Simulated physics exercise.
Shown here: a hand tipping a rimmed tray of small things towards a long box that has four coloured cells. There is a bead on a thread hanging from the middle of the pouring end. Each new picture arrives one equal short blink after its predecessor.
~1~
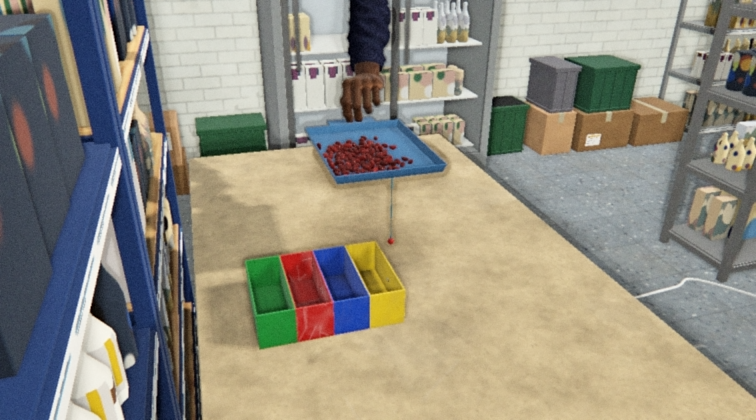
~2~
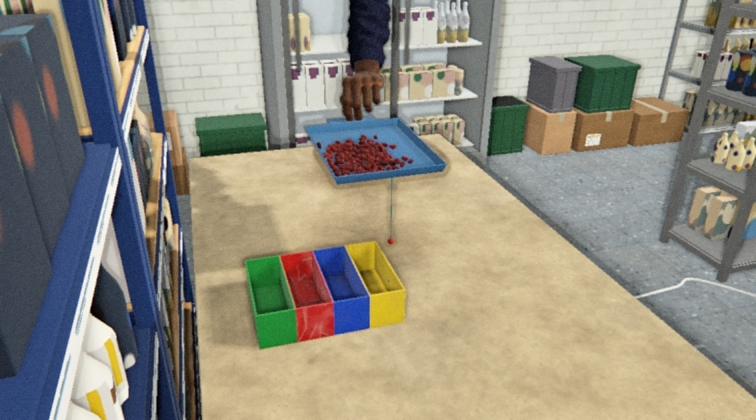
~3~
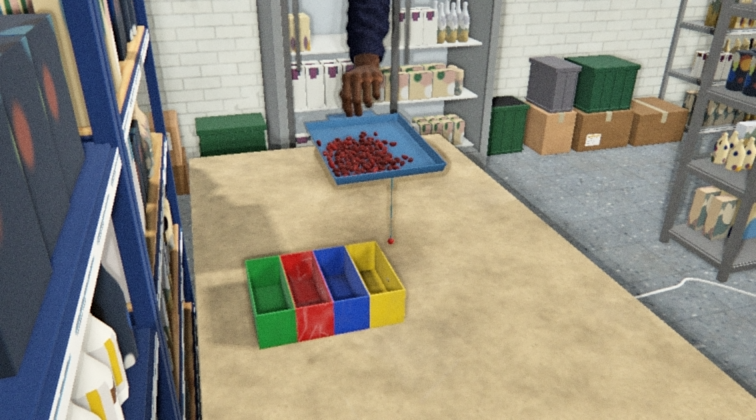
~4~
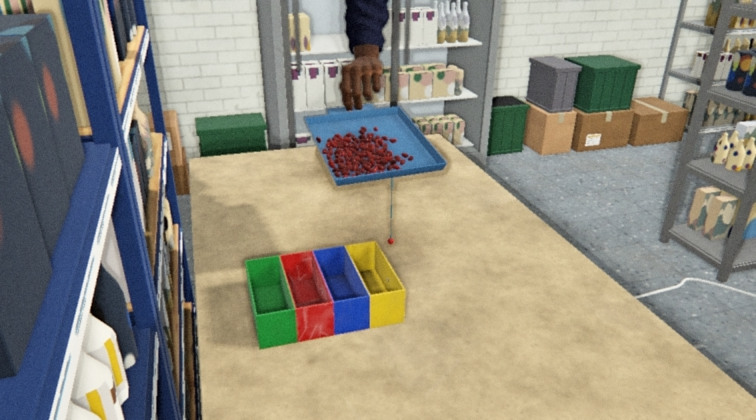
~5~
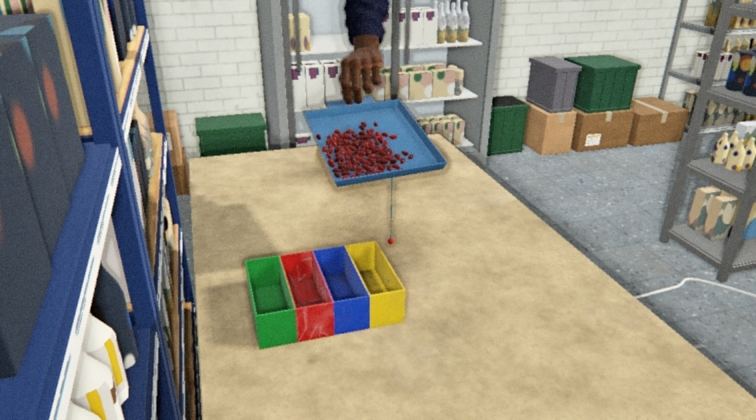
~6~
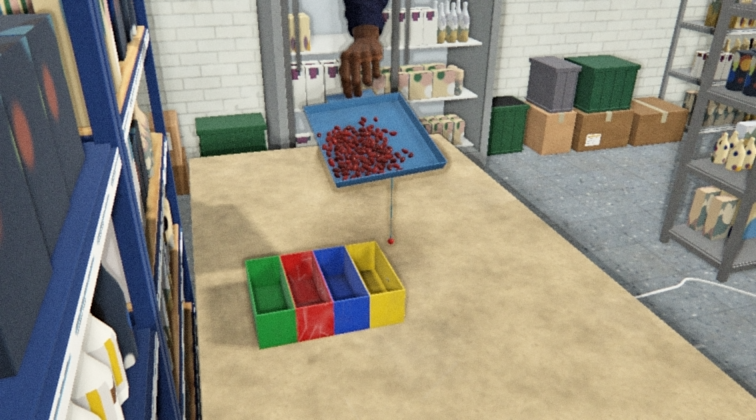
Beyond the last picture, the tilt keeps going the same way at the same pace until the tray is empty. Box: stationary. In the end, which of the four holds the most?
The blue cell holds the most.
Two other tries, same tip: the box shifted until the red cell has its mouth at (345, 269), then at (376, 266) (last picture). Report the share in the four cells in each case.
In turn about 100 and about 100 percent.
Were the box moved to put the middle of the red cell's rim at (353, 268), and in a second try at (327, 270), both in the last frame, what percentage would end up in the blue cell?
In order, 20 % and 50 %.
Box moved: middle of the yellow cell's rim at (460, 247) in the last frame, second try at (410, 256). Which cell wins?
That green cell, and then the red one.
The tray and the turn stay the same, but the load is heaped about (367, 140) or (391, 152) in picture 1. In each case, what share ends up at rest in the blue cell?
Estimate: 50 % first, 30 % second.
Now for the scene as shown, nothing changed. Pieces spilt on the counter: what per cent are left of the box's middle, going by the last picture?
Close to 0 %.
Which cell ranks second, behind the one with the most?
Next after the leader comes the yellow one.
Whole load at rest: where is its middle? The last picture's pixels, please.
Last view, resting centre - approx. (353, 299).
Soon after the last picture, tray tipped steeply; nearly all on the tray; a stray few falling or outside the box.
A little later, tray tipped right over; a small part on the tray; about a third in the blue cell; about a quarter in the yellow cell; a stray few in the red cell; about a quarter falling or outside the box.
Later still, tray tipped past a quarter turn; about half in the blue cell; about a third in the yellow cell; a stray few in the red cell; a small part falling or outside the box.
At rest, tray tipped past a quarter turn; about half in the blue cell; about a third in the yellow cell; a stray few in the red cell; none in the green cell; a small part outside the box.
